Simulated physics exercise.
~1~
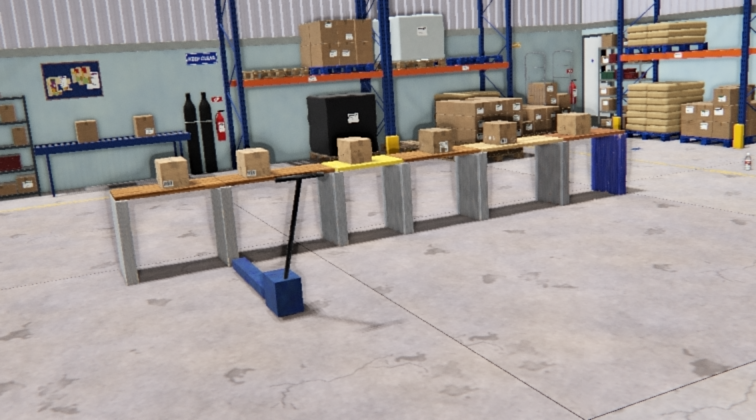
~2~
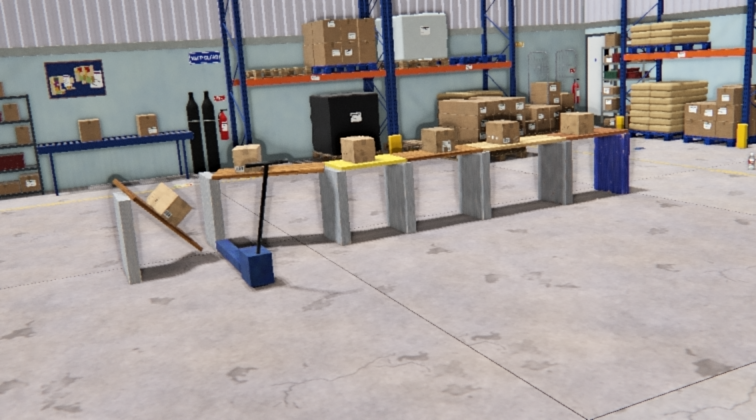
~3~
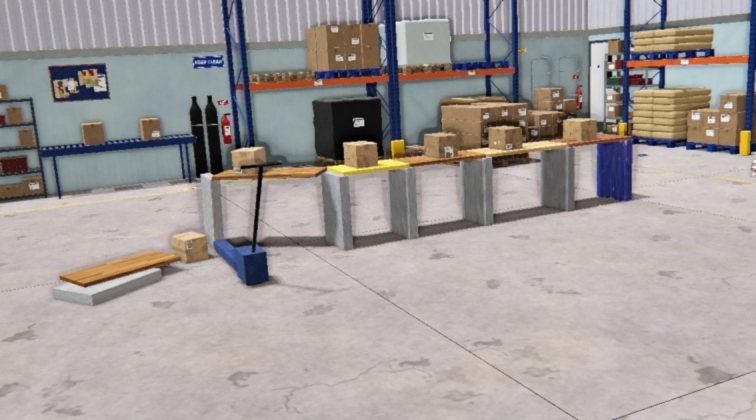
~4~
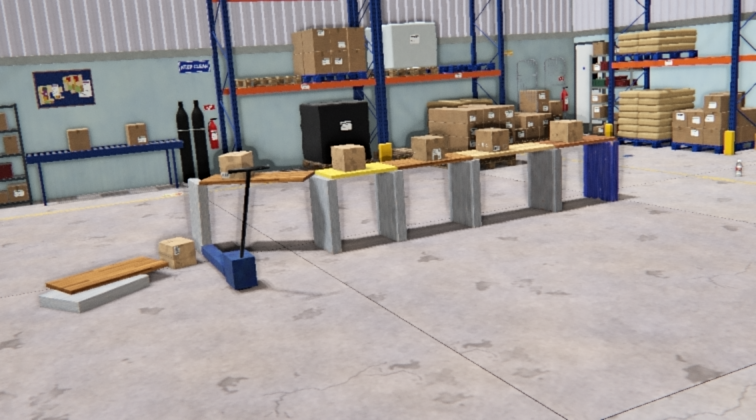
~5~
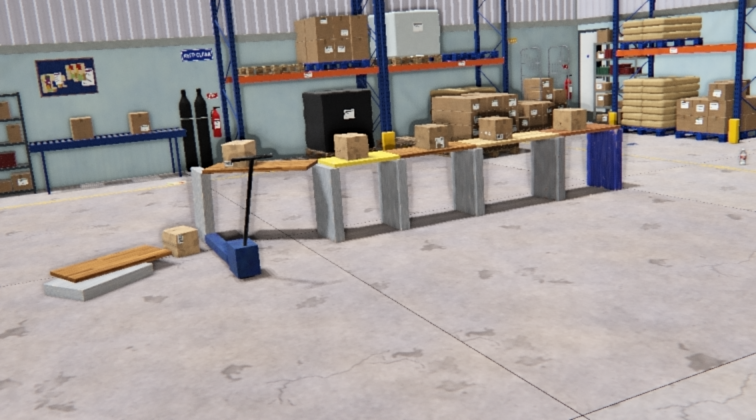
Blue floor jack shoving into a makeshift warehouse shelf, the left end board, its grey support and a carton dropping to the floor.
